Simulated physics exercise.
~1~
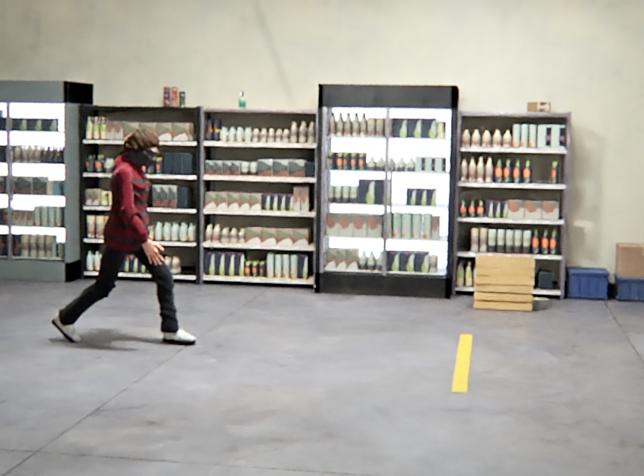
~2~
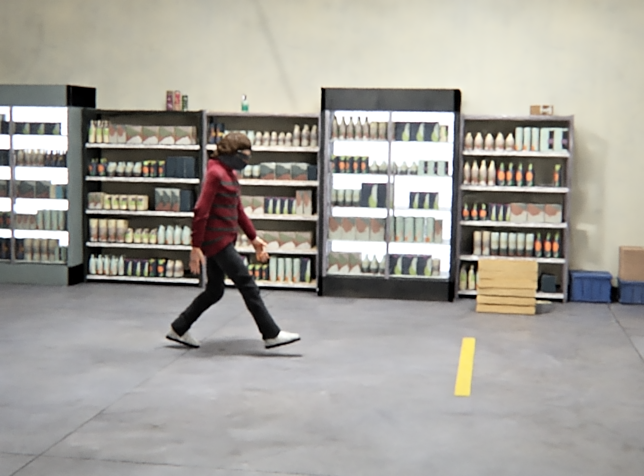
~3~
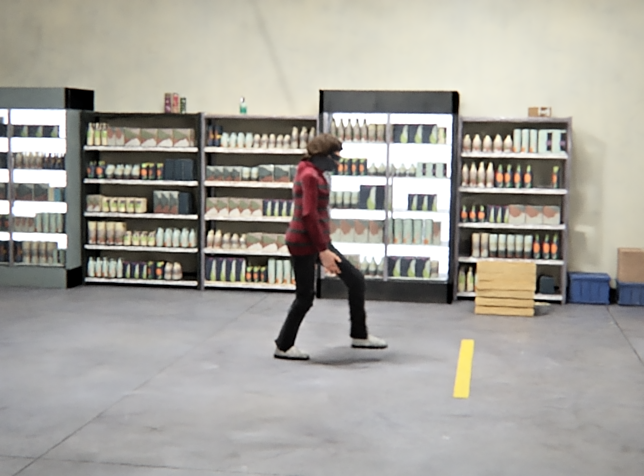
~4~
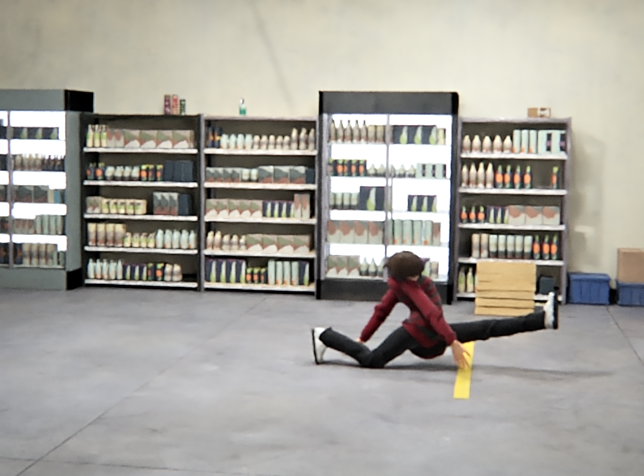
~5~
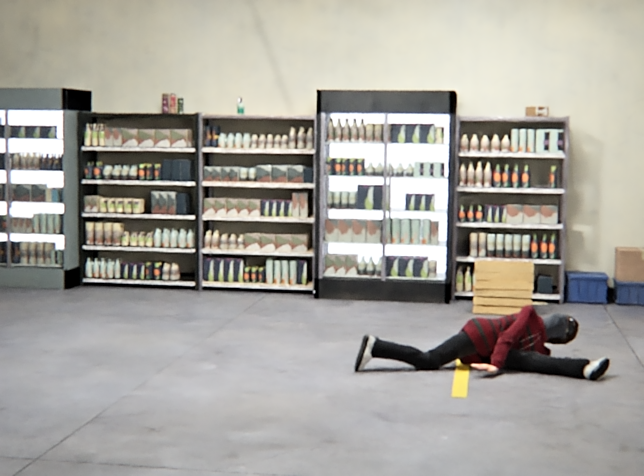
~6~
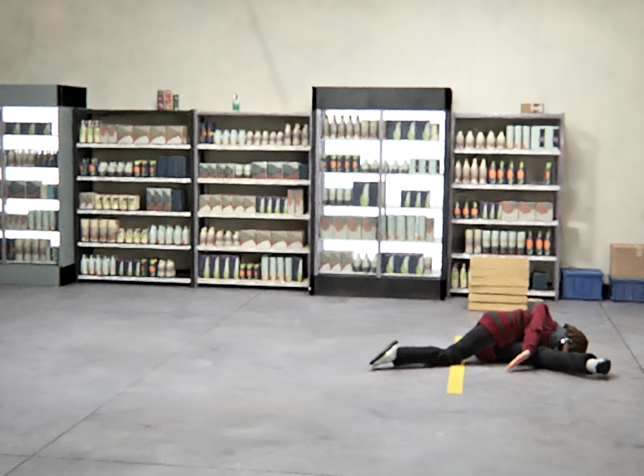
Masked figure in a red top walking right past store shelves, collapsing with legs splayed and ending slumped across the yellow tape.
